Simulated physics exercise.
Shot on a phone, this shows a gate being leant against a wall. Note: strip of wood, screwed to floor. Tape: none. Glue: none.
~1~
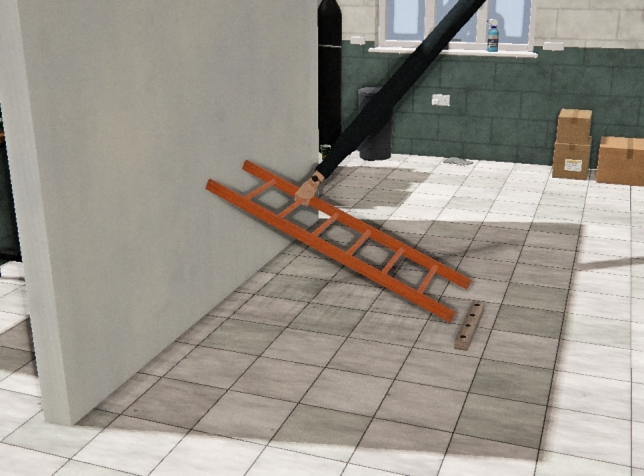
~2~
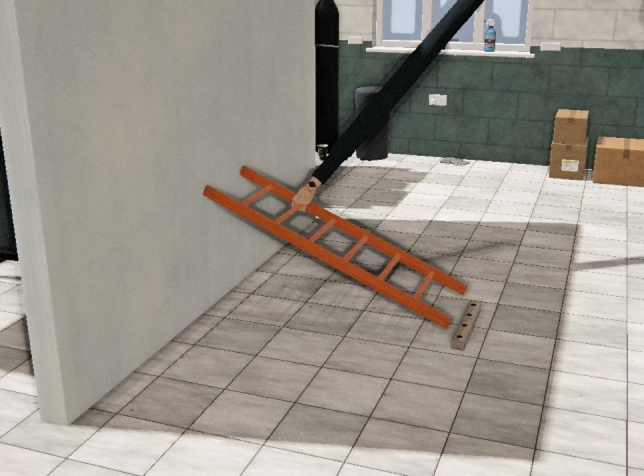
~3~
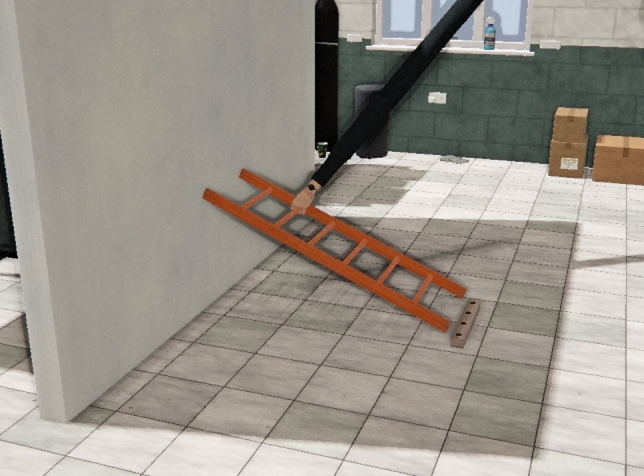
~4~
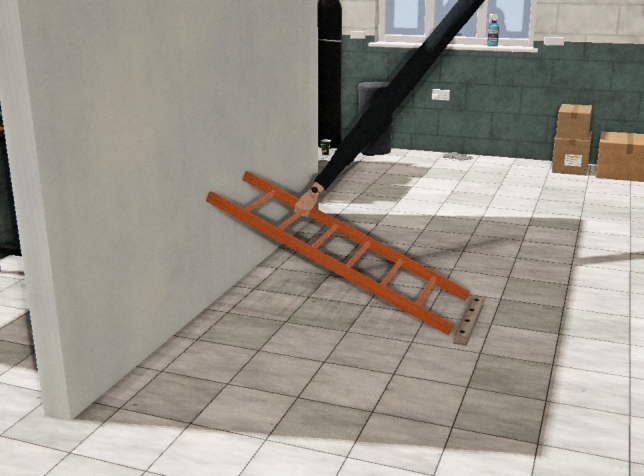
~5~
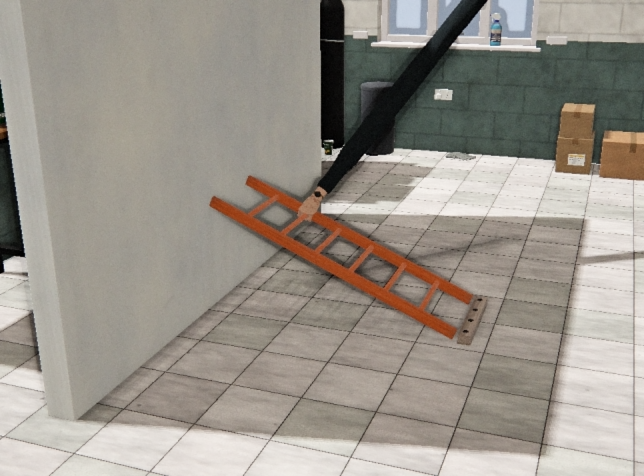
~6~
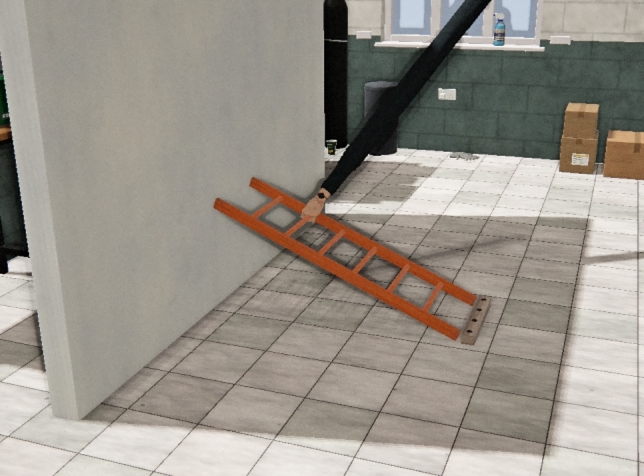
A dark arm held an orange gate, which looked like a short ladder, slanted beside a pale wall and lowered it slightly, bringing its bottom end against a drilled strip on the tiled floor.
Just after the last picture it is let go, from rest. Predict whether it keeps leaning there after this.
It keeps leaning.
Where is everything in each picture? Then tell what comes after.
Still on the way; orange gate (341, 235); batten (470, 325), in the first frame.
Still on the way; orange gate (338, 241); batten (467, 325), in the second frame.
Still on the way; orange gate (337, 244); batten (466, 323), in the third frame.
Still on the way; orange gate (340, 247); batten (469, 320), in the fourth frame.
Still on the way; orange gate (343, 251); batten (473, 319), in the fifth frame.
In place, still held; orange gate (347, 253); batten (477, 319), in the sixth frame.
Then, 0.10 s after the last picture, orange gate moving near (347, 254).
Then, 0.56 s after the last picture, orange gate at rest near (347, 255).
At rest, the orange gate holds its place, near (347, 255).
